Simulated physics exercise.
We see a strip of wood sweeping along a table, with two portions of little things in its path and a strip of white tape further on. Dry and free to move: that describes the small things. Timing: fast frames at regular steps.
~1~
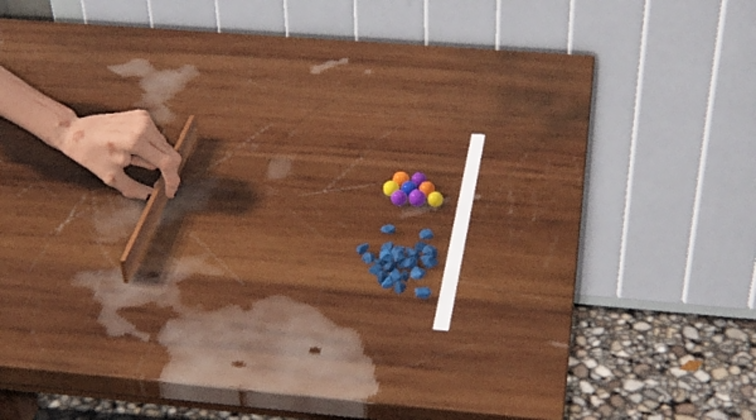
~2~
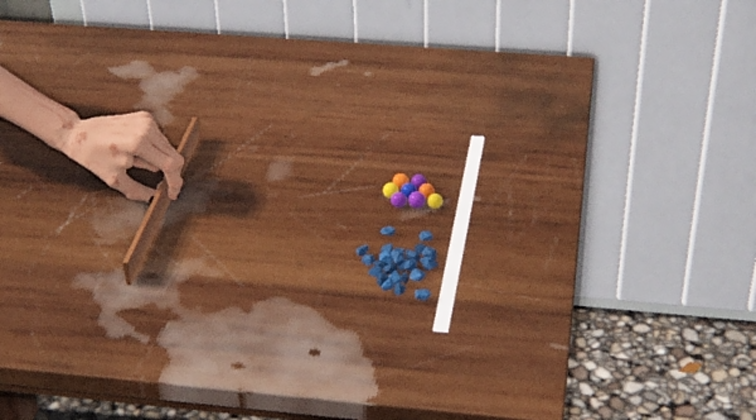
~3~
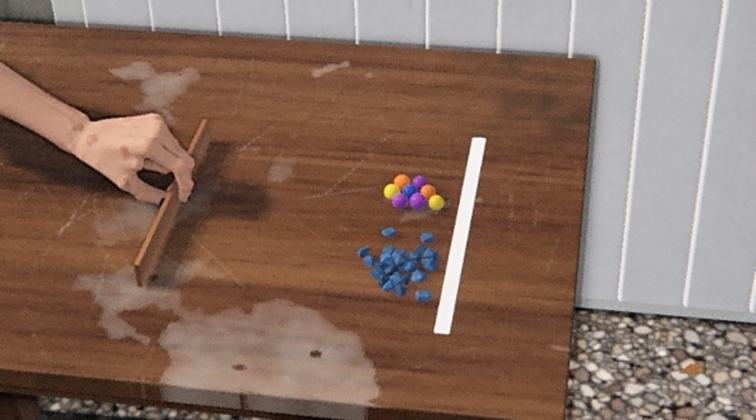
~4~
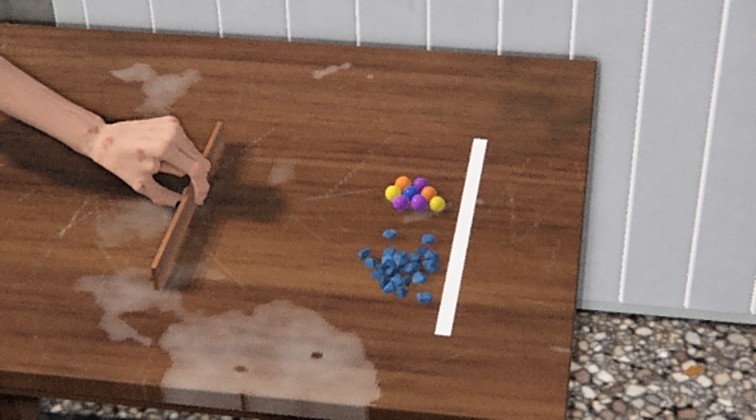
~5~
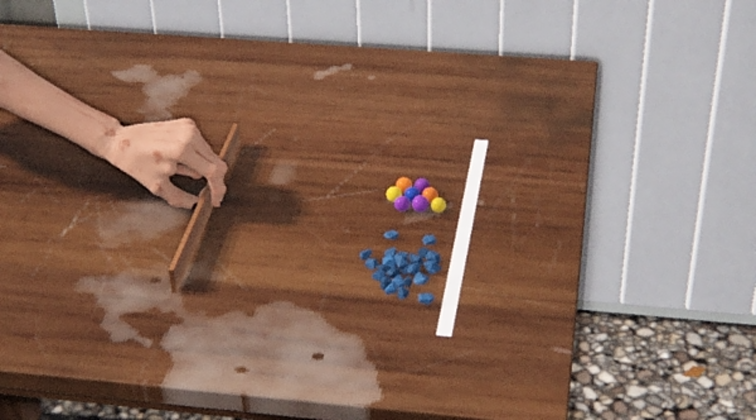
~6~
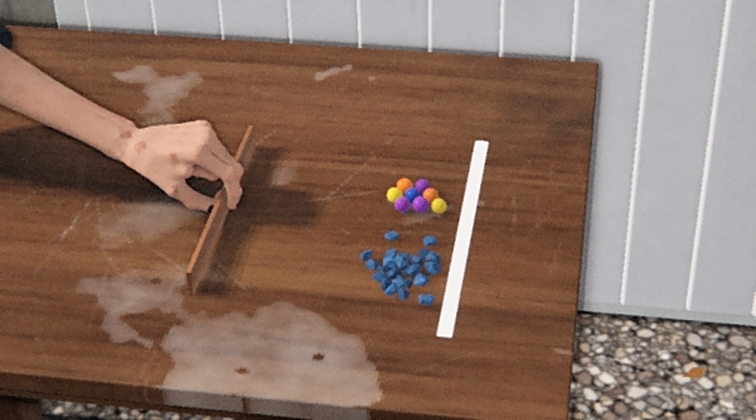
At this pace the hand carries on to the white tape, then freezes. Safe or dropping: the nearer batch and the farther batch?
The nearer batch stays on top; the farther batch loses pieces over the edge.
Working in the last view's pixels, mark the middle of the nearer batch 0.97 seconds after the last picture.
Its centre is near (486, 278).
Then, 0.48 s on from there, strip of wood still moving, near (351, 204); nearer batch all on the table, its front near (427, 300); farther batch all on the table, its front near (439, 206).
Then, 0.97 s on from there, strip of wood stopped at the white tape; nearer batch all on the table, its front near (511, 272); farther batch all on the table, its front near (521, 197).
Then, 1.25 s on from there, strip of wood stopped at the white tape; nearer batch all on the table, its front near (512, 272); farther batch all on the table, its front near (579, 238).
In the end, strip of wood stopped at the white tape; nearer batch all on the table, its front near (512, 272); farther batch the whole lot over the edge.
